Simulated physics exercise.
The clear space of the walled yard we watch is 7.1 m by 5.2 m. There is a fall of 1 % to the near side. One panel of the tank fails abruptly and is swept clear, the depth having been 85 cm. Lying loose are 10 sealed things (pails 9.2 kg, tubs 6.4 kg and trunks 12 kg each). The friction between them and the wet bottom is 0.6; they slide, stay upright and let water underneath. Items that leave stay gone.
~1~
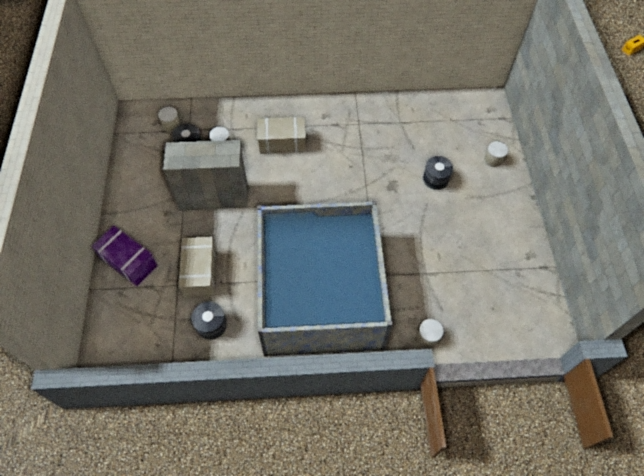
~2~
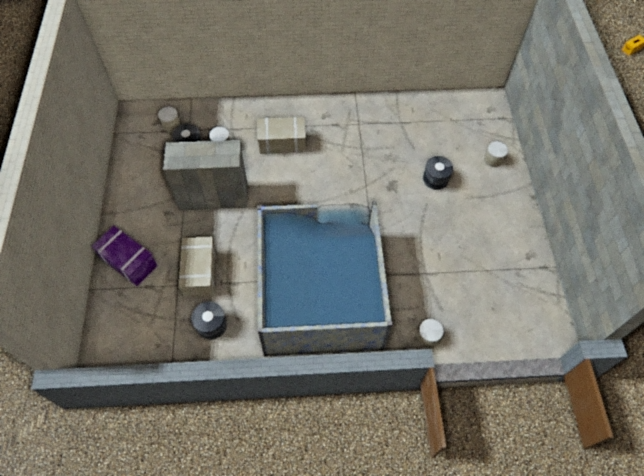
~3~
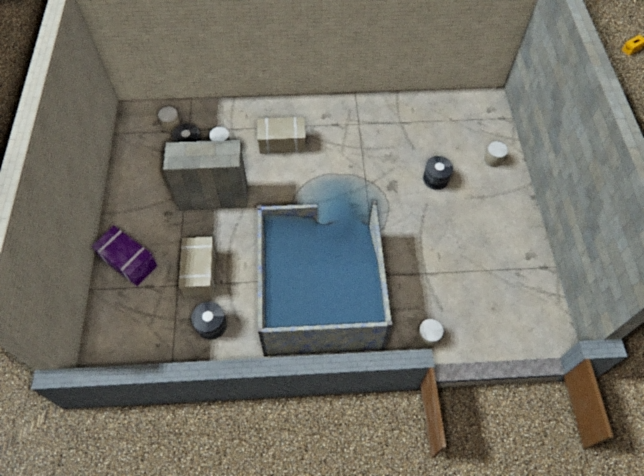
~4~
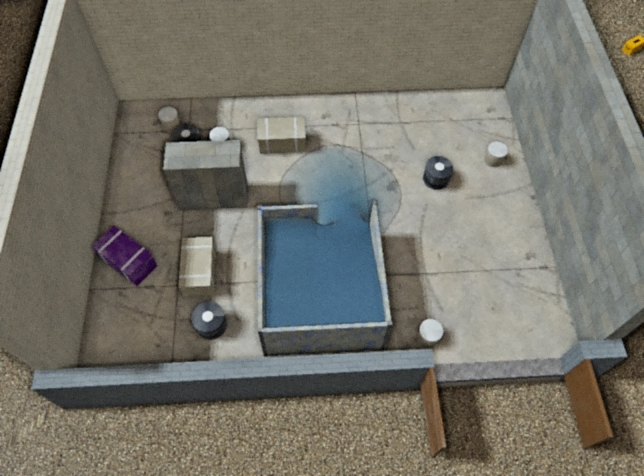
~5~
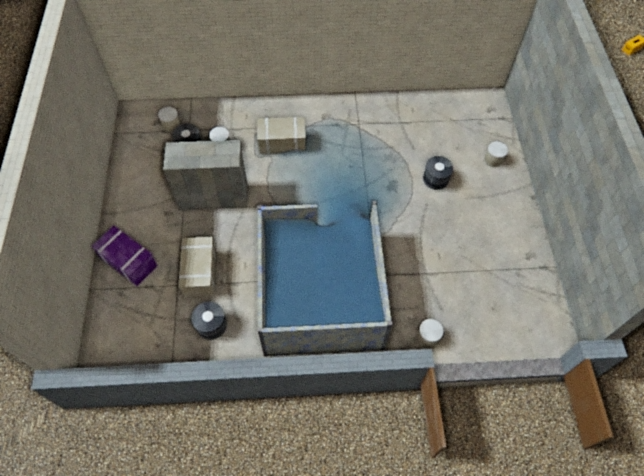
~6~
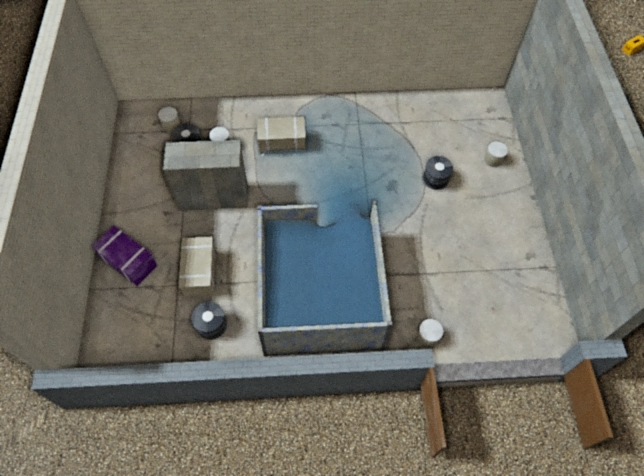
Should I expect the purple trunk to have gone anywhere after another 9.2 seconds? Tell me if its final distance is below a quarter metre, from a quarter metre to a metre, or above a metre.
Its final distance is above a metre.
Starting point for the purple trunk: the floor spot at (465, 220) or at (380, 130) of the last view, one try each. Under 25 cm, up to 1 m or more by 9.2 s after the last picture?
Try one: It is washed away. Try two: It is washed away.
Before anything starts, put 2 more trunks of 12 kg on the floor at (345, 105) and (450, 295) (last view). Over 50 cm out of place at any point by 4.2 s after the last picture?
Lab note - in order: Below threshold / below threshold.
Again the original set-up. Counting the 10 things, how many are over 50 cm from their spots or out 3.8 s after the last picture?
That would be 5.
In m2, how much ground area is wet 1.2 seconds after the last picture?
Wet: Near 17 m2.
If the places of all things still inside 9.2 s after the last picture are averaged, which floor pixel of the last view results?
Somewhere near (284, 270).
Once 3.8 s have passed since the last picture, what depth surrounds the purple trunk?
Somewhere close to 4 cm.
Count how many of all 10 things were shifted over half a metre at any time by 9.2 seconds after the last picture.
The answer here is 7.
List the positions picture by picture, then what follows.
The purple trunk at (121, 250), on the bottom; water covers 2.8 m2; 0 of 10 have shifted, in the first picture.
The purple trunk at (121, 250) rests on the ground; water covers 3.4 m2; 0 of 10 have shifted, in the second picture.
The purple trunk at (121, 250), on the bottom; water covers 4.3 m2; 0 of 10 have shifted, in the third picture.
The purple trunk at (121, 250) rests on the ground; water covers 5.5 m2; 0 of 10 have shifted, in the fourth picture.
The purple trunk at (121, 250), on the bottom; water covers 7.0 m2; 0 of 10 have shifted, in the fifth picture.
The purple trunk at (121, 250) rests on the ground; water covers 8.7 m2; 0 of 10 have shifted, in the sixth picture.
Then, 1.2 s after the last picture the purple trunk is near (121, 250), 0.0 m from its start, aground; 0 of 10 are out; 1 afloat.
Then, 3.8 s after the last picture the purple trunk is near (127, 262), 0.2 m from its start, aground; 0 of 10 are out; 1 afloat.
Then, 6.2 s after the last picture the purple trunk is near (170, 343), 1.7 m from its start, afloat; 0 of 10 are out; 2 afloat.
Then, 9.2 s after the last picture the purple trunk is near (242, 331), 2.3 m from its start, afloat; 0 of 10 are out; 5 afloat.
